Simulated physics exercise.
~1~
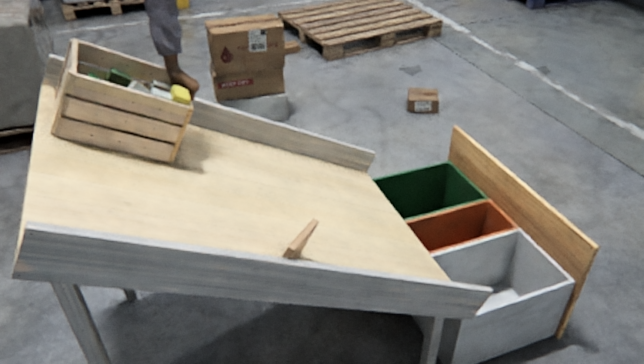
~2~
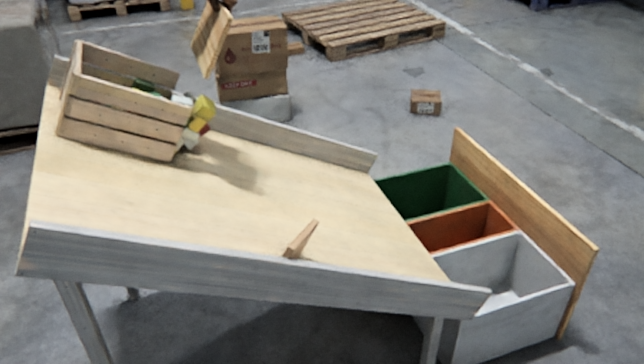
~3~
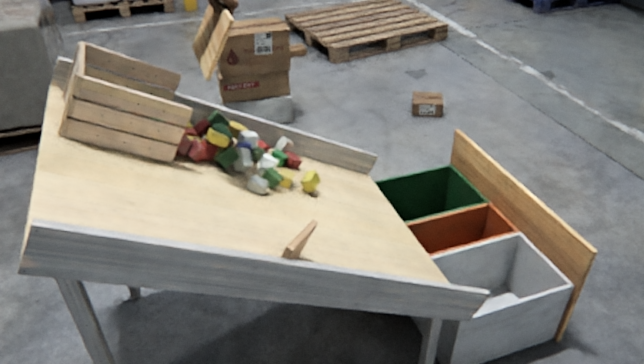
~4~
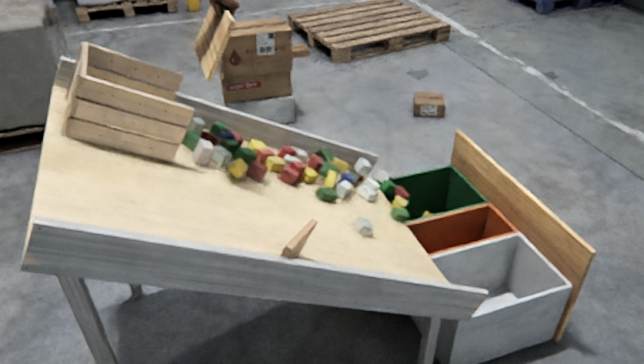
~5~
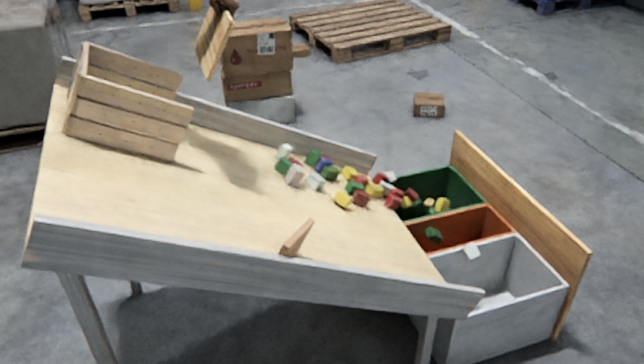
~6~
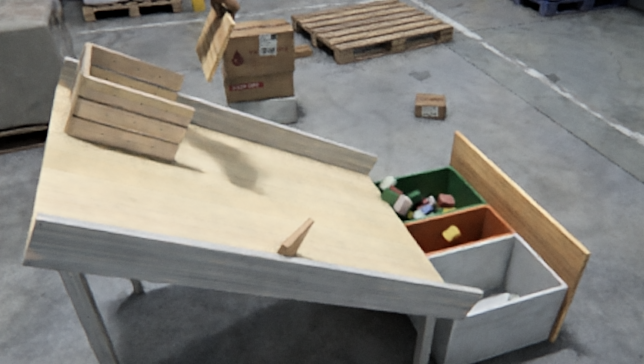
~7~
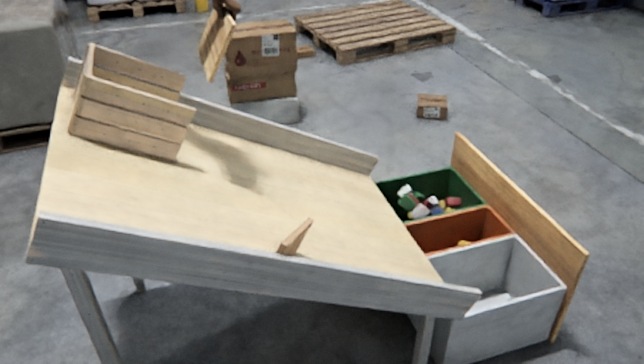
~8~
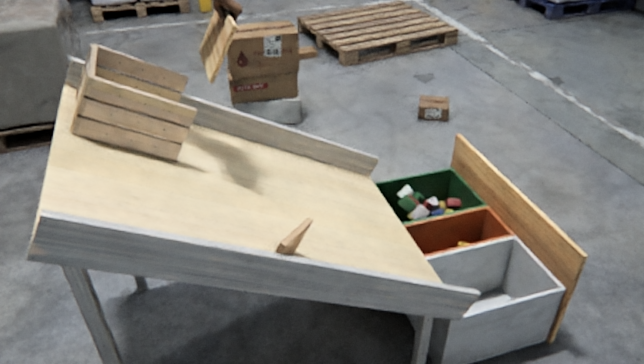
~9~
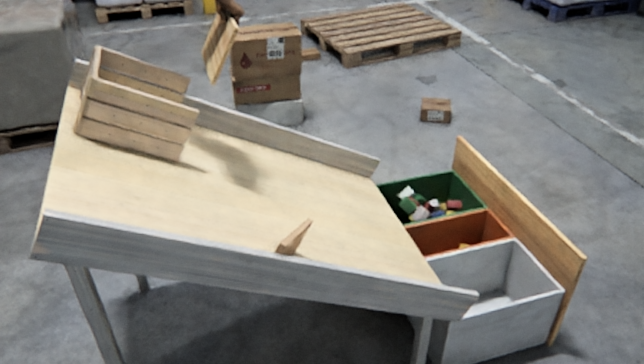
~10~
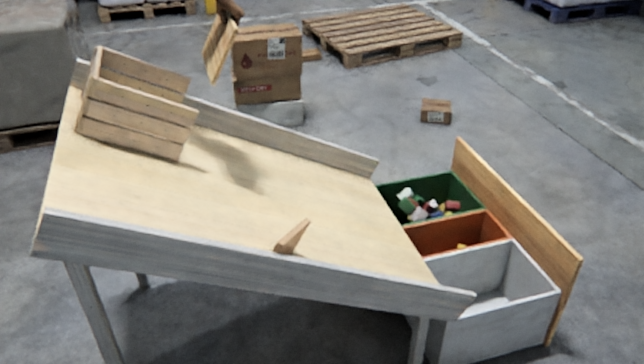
The clip shows a hand lifting the gate of a wooden pen on a sloping table, letting colourful toy bricks tumble down past an angled board. Most drop into the green tub at the far end, a few reach the orange bin, and the slope ends up empty.
